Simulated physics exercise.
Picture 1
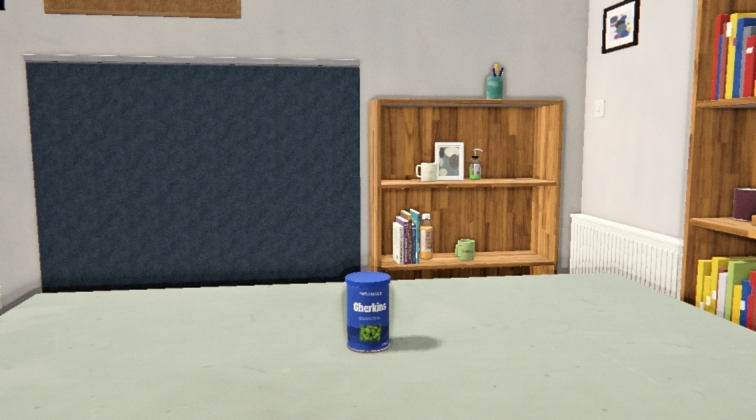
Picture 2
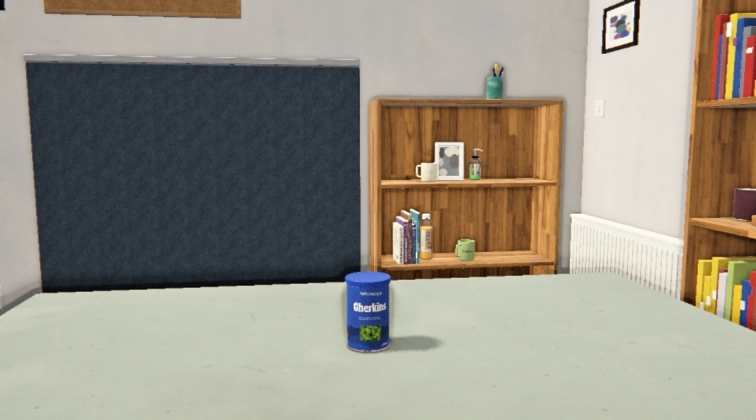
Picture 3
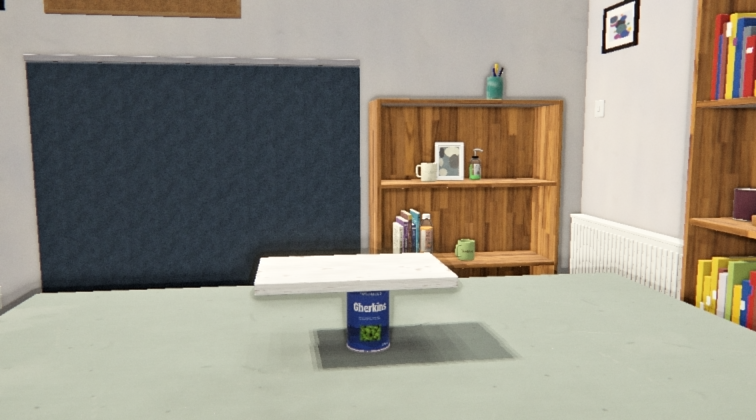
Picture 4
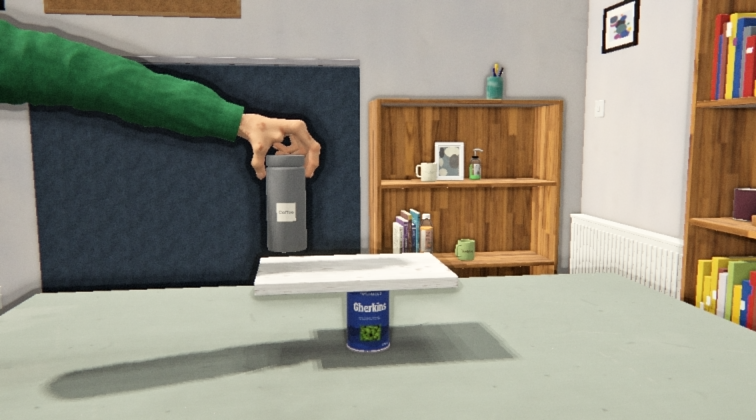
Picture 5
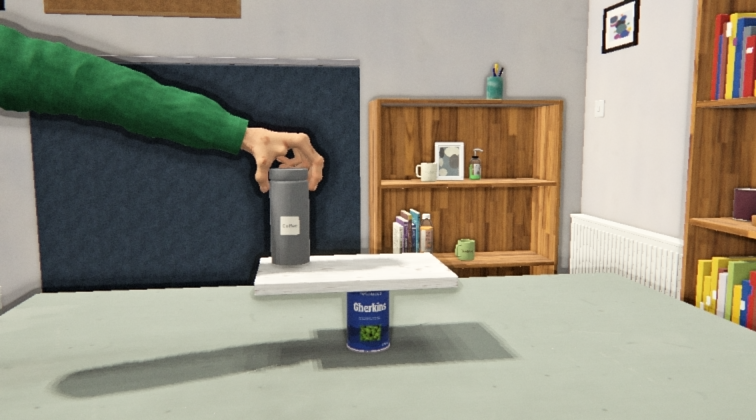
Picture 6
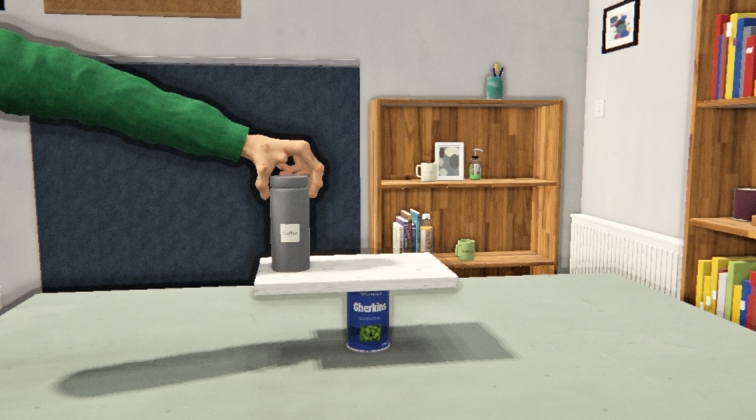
To begin with, a blue tin labelled Gherkins stands alone on a pale green table, and nothing moves. Then a white board appears lying across its top. A hand in a green sleeve reaches in from the left, lowers a grey jar onto the board's left part, and keeps hold of it.
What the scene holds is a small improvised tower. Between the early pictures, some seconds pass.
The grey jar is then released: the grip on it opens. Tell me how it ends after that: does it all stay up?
No: My guess is that something will drop.
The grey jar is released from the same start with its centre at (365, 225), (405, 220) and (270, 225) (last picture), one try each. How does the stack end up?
Outcomes in order: Stands, then stands, then falls.
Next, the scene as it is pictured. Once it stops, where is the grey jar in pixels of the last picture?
End spot: Near (156, 337).
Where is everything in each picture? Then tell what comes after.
In the first picture, the last thing is not in view yet.
In the second picture, the last thing is not in view yet.
In the third picture, the last thing is not in view yet; white board (352, 271).
The fourth picture shows coming down; grey jar (287, 202); white board (352, 271).
The fifth picture shows coming down; grey jar (290, 216); white board (352, 271).
The sixth picture shows in place under the hand; grey jar (290, 223); white board (352, 271).
Then, 0.40 s after the last picture, grey jar now fallen; white board tipped 52° from how it was.
Then, 0.60 s after the last picture, white board now fallen; blue tin slid a little.
At rest, fallen, grey jar and white board; blue tin in place. Seen from the same camera at the end, grey jar near (156, 337). The stack comes apart.
